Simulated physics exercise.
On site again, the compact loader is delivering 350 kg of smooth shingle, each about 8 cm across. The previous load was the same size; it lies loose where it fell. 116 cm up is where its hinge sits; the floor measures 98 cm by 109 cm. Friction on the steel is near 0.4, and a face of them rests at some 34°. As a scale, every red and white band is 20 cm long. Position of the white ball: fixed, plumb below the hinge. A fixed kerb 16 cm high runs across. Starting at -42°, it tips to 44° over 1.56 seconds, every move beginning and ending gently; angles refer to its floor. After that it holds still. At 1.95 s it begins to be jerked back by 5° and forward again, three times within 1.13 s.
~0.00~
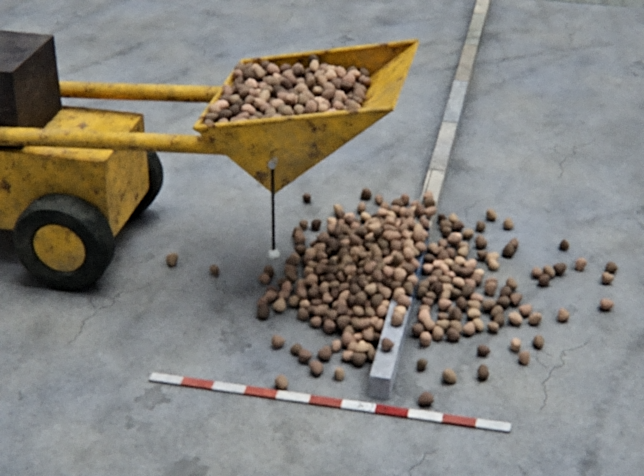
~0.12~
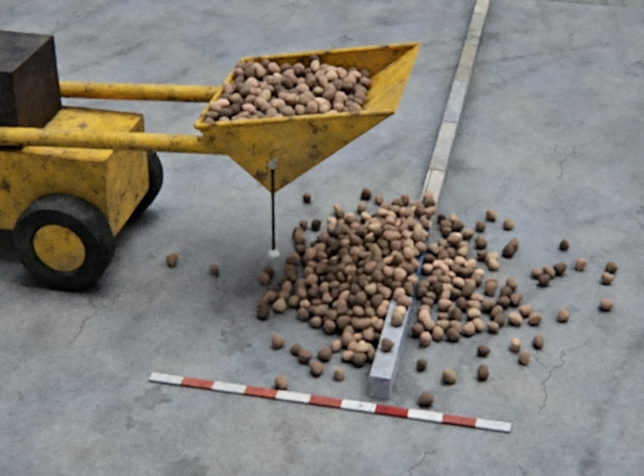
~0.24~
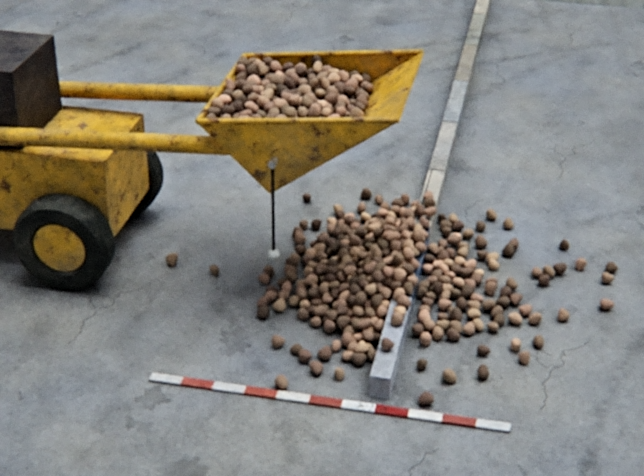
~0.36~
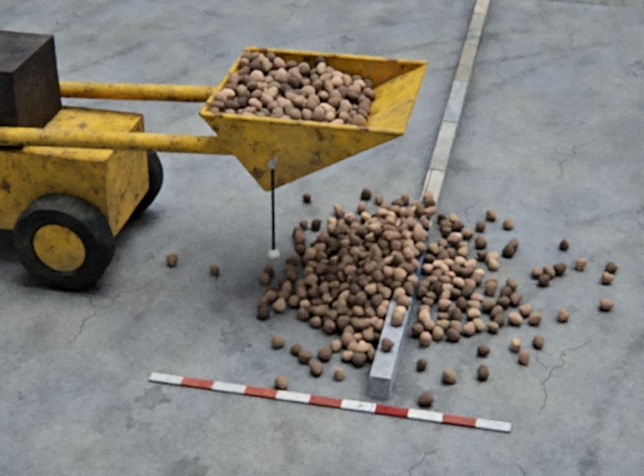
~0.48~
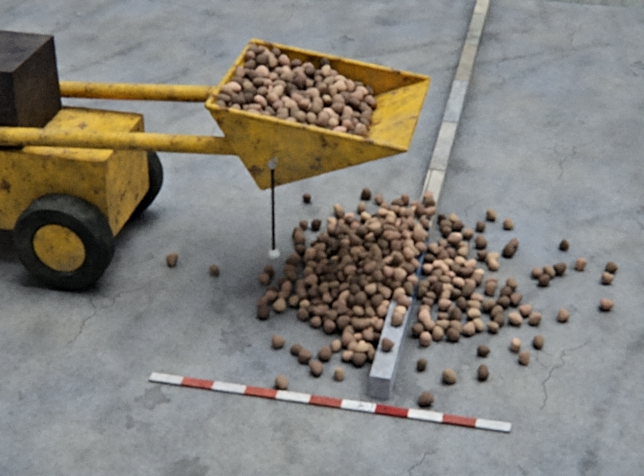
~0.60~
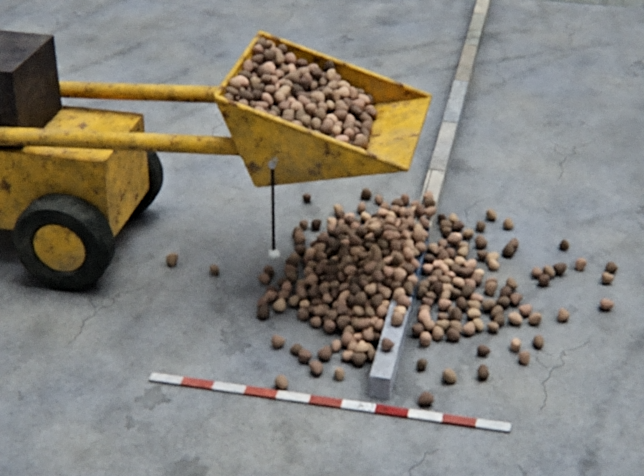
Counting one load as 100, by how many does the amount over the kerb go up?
By about 64 out of 100.
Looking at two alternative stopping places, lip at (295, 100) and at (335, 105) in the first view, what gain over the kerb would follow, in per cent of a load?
The first would add some 0 per cent and the second some 10 per cent.
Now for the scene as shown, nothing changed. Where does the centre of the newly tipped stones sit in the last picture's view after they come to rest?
I'd put their centre close to (441, 274).
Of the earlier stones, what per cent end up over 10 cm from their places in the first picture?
20 per cent.
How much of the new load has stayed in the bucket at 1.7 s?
35 %.
After 1.2 s the floor is at 31°; in per cent of one load, 100 in the bucket, 78 on this side of the kerb, 22 over the kerb; the foremost stones are at (593, 277).
After 1.7 s the floor is at 44°; in per cent of one load, 34 in the bucket, 122 on this side of the kerb, 44 over the kerb; the foremost stones are at (593, 277).
After 3.5 s the floor is at 44°; in per cent of one load, 0 in the bucket, 114 on this side of the kerb, 86 over the kerb; the foremost stones are at (616, 284).
After 6.2 s the floor is at 44°; in per cent of one load, 0 in the bucket, 114 on this side of the kerb, 86 over the kerb; the foremost stones are at (616, 284). Net gain over the kerb, 64.
